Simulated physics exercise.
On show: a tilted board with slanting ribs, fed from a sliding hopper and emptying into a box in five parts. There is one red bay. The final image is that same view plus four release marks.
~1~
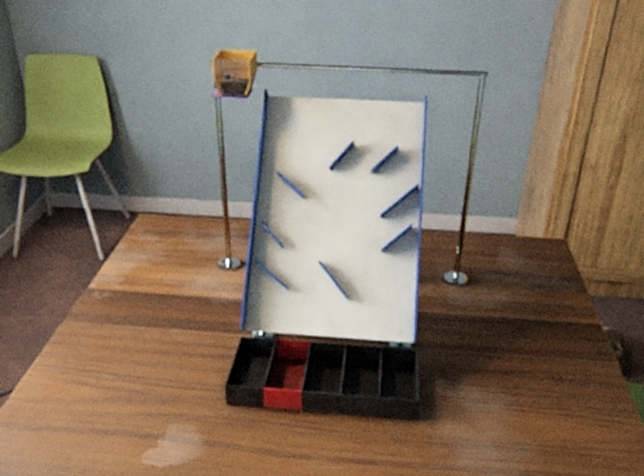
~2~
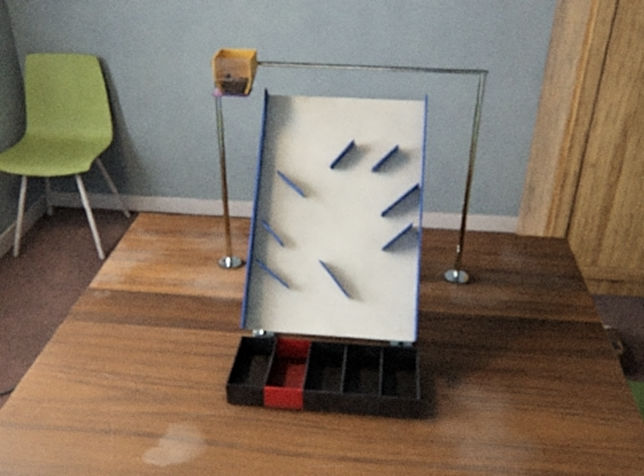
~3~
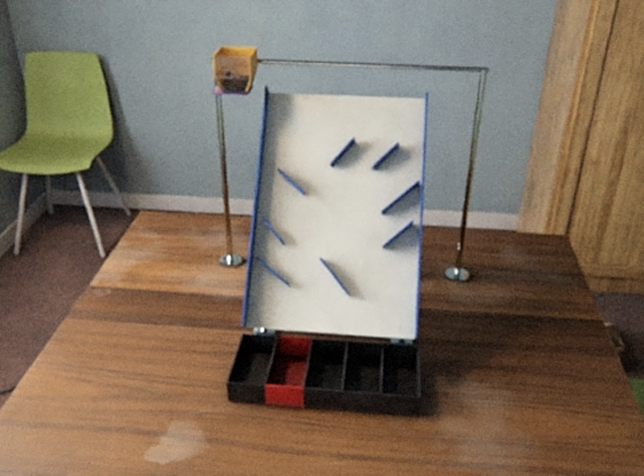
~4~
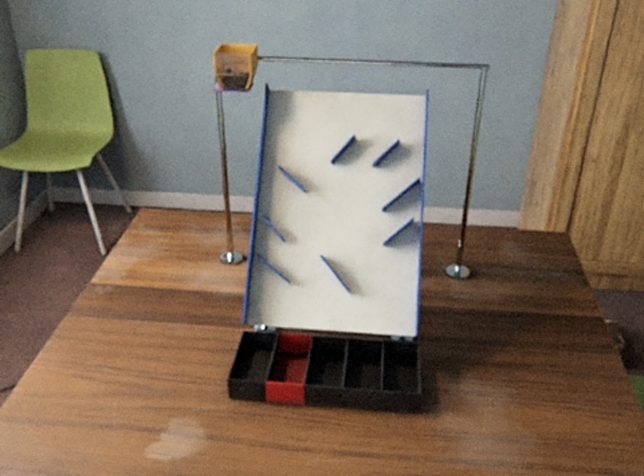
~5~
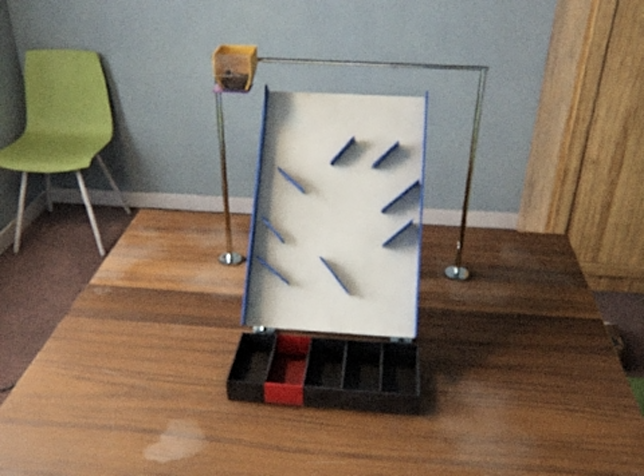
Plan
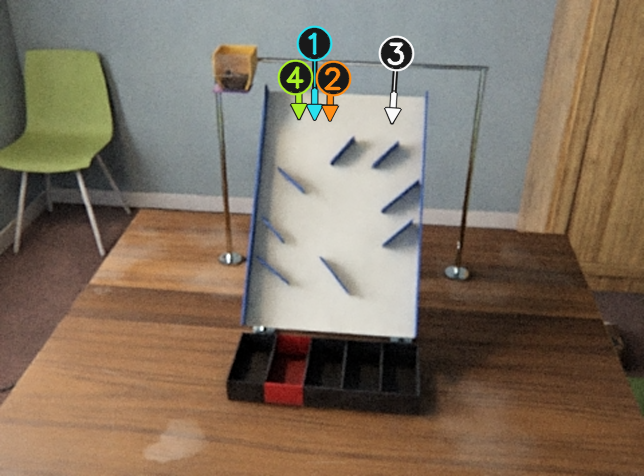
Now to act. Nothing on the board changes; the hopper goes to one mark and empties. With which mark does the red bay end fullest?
2.
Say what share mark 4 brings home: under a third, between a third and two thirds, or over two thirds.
Mark 4 gives under a third.
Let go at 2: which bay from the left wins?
The second from the left.
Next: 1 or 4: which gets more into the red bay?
1.
On the marked copy, mark 1 meets the board at (314, 114); mark 2 meets the board at (329, 115); mark 3 meets the board at (392, 117); mark 4 meets the board at (298, 113).
Choosing 1, about a third in the red bay, about half in other bays, a small part held on the board.
Choosing 2, about two thirds in the red bay, about a quarter in other bays, a stray few held on the board, a stray few outside the box.
Choosing 3, a small part in the red bay, most in other bays, a stray few held on the board.
Choosing 4, about a quarter in the red bay, about two thirds in other bays, a small part held on the board.
